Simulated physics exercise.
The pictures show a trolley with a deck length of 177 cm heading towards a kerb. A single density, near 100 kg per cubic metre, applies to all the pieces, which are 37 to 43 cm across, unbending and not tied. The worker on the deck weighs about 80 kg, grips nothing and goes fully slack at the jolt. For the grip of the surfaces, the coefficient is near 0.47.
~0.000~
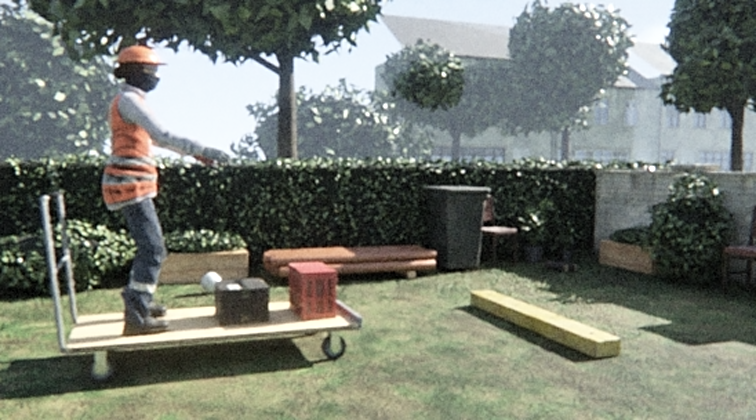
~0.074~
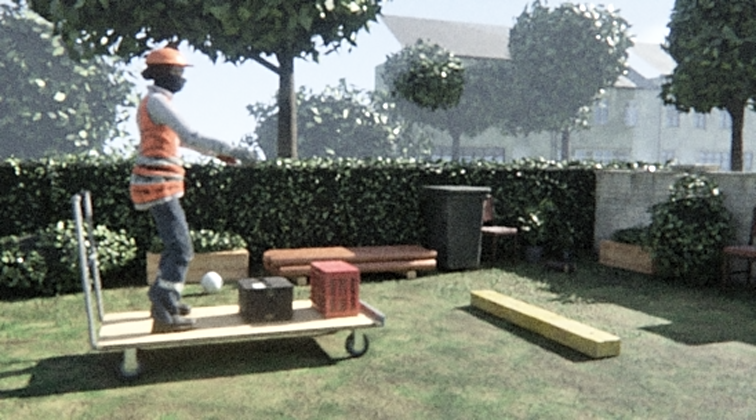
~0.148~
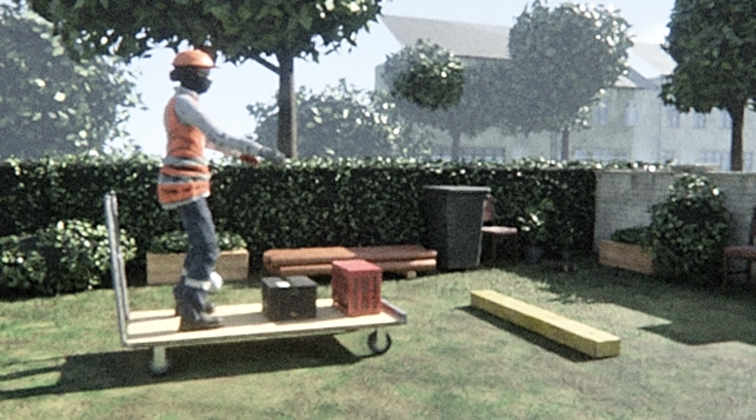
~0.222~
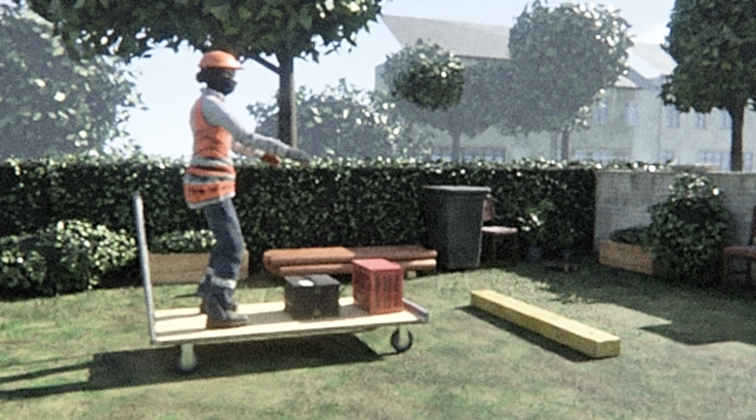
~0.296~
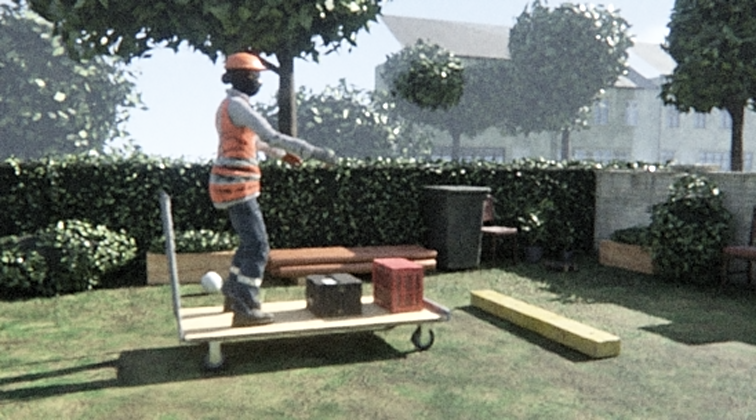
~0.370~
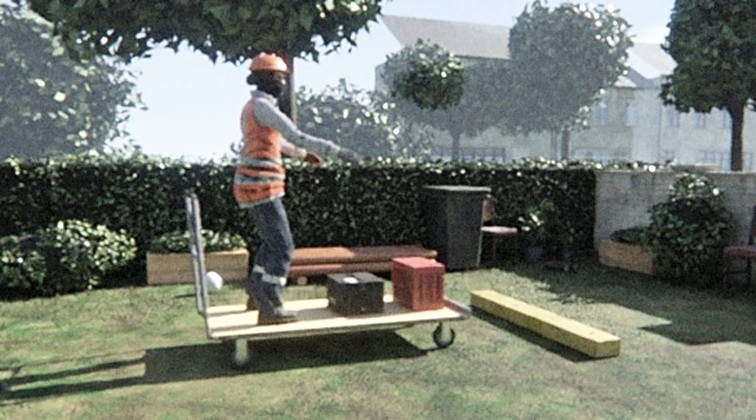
A worker in an orange vest stands on a flat trolley as it rolls right across grass.
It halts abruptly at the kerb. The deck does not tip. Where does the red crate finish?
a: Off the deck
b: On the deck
Option a: Off the deck.
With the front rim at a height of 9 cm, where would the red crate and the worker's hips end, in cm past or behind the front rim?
Red 20 behind, hips 40 behind.
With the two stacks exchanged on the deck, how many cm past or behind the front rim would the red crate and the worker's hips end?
After the swap, red stops 50 cm short of the rim while the hips stop 60 cm short.
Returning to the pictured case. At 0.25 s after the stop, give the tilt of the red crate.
Roughly 60 degrees.
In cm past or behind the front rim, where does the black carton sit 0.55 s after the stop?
Some 30 cm behind it.
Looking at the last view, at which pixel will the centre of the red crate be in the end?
(603, 306).
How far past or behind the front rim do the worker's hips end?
Some 30 cm behind it.
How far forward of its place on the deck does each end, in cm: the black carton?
About: Black 55.
After 0.72 s the deck stops.
After 1.27 s the red crate is 32 cm past the rim, tilted 180°, near (564, 304) in the last picture's view.
After 1.72 s the red crate is 71 cm past the rim, tilted 90°, near (603, 306) in the last picture's view.
At rest, 2.8 s, past the rim, red crate; behind it, black carton and the worker's hips.
